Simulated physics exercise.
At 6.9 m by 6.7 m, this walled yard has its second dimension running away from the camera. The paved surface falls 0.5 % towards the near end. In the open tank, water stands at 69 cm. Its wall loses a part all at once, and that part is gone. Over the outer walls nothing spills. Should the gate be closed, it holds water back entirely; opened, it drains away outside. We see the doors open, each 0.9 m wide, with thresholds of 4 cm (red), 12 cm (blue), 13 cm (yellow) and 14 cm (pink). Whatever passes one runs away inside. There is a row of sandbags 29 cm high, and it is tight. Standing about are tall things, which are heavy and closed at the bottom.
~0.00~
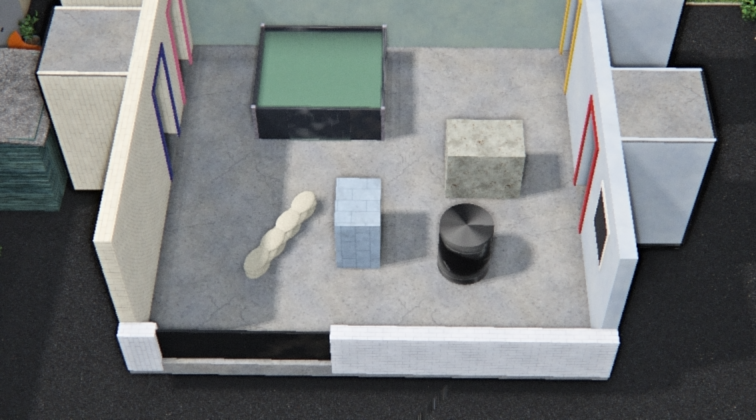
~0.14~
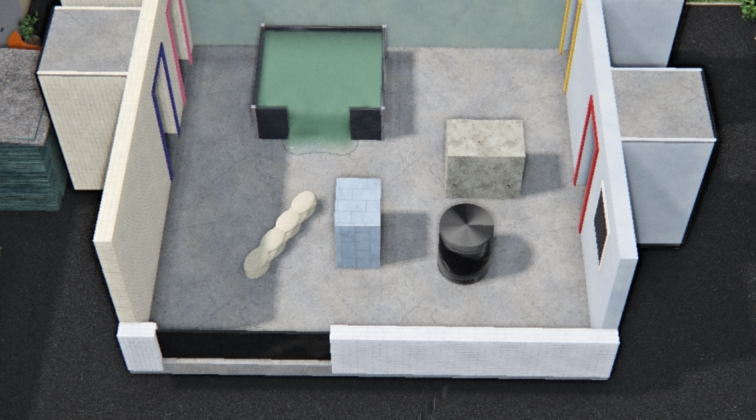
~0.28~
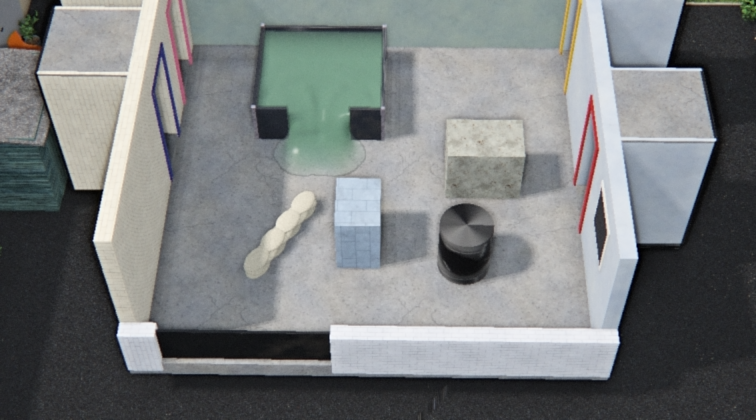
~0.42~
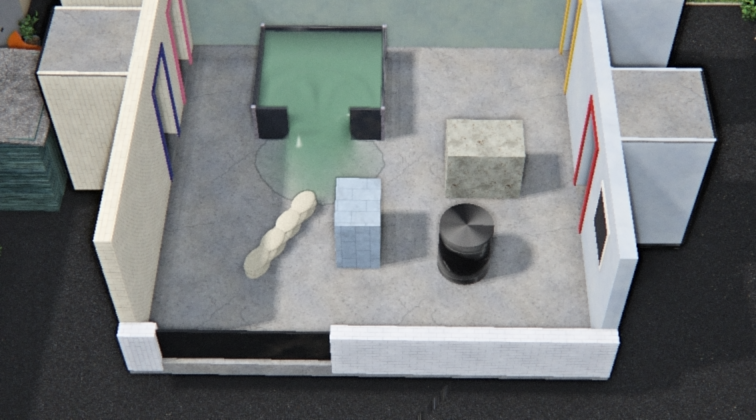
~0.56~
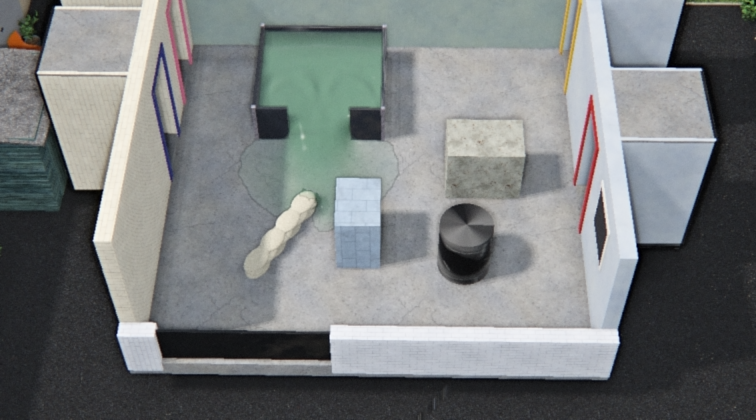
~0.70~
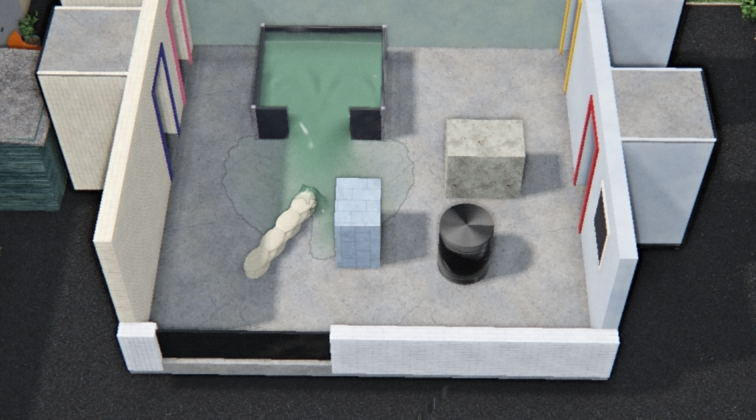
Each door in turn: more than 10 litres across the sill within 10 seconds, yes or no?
Answers: Red door, yes; blue door, no; yellow door, no; pink door, no.
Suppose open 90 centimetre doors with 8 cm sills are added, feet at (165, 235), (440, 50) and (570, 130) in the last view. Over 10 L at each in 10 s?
In turn: Beyond it, short of it, short of it.
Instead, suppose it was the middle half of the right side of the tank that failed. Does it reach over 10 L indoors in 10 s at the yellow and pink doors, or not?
Against the limit, the yellow door exceeds it and the pink door stays within it.
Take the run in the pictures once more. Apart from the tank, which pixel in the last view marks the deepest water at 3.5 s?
About (152, 309).
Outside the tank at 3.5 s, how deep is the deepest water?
Depth max: Approx. 33 cm.
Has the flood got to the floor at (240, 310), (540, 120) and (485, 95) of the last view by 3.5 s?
Submerged, untouched, untouched.
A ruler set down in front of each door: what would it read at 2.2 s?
Door by door, in cm: Red reads 0, blue reads 2, yellow reads 0, pink reads 0.
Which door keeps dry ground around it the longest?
Door: Yellow.
After 1.4 s water covers 25 % of the floor and is deepest (42 cm) near (349, 221); red door not reached, blue door not reached, yellow door not reached, pink door not reached.
After 2.2 s water covers 40 % of the floor and is deepest (40 cm) near (145, 349); red door not reached, blue door 2 cm at the sill, 0 L in, yellow door not reached, pink door not reached.
After 3.5 s water covers 55 % of the floor and is deepest (33 cm) near (152, 309); red door 11 cm at the sill, 53 L in, blue door 2 cm at the sill, 0 L in, yellow door not reached, pink door not reached.
After 6.0 s water covers 80 % of the floor and is deepest (20 cm) near (145, 349); red door 9 cm at the sill, 130 L in, blue door 3 cm at the sill, 0 L in, yellow door not reached, pink door 3 cm at the sill, 0 L in.
After 10.0 s water covers 95 % of the floor and is deepest (14 cm) near (532, 354); red door 11 cm at the sill, 239 L in, blue door 3 cm at the sill, 0 L in, yellow door 5 cm at the sill, 0 L in, pink door 5 cm at the sill, 0 L in.
